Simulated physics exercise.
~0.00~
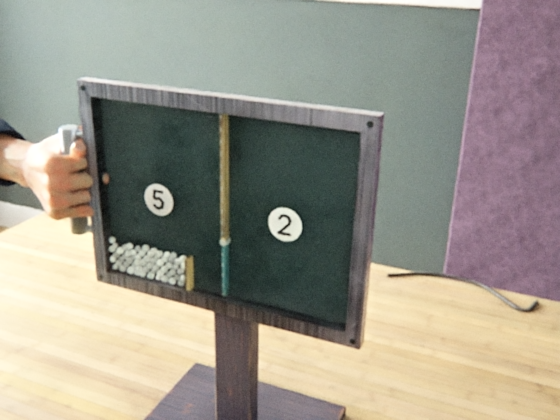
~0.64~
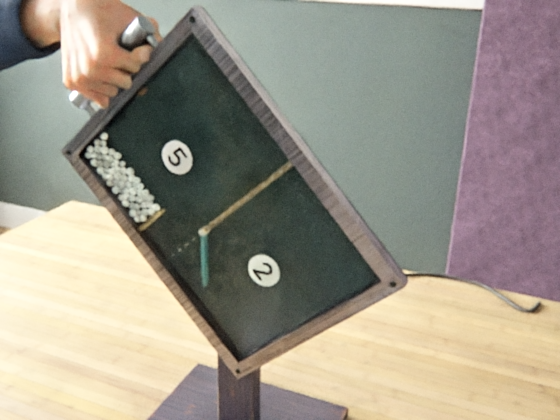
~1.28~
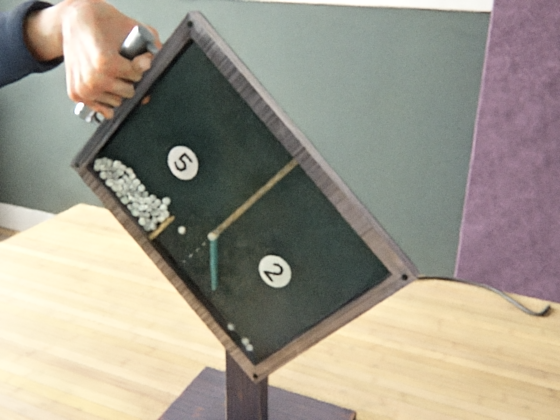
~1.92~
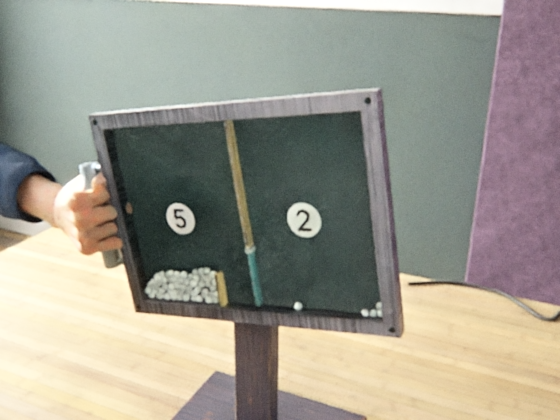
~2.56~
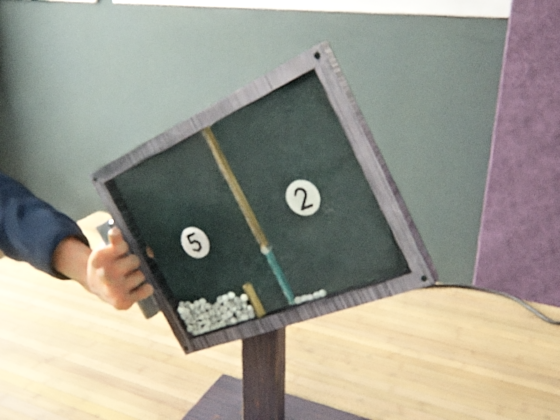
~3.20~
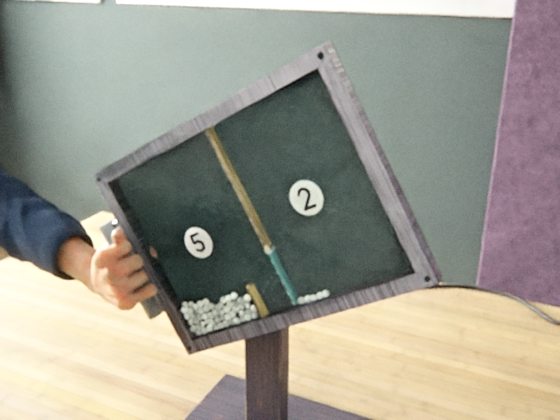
A hand tilts a case clockwise, then anticlockwise, leaving most white pills on the left.
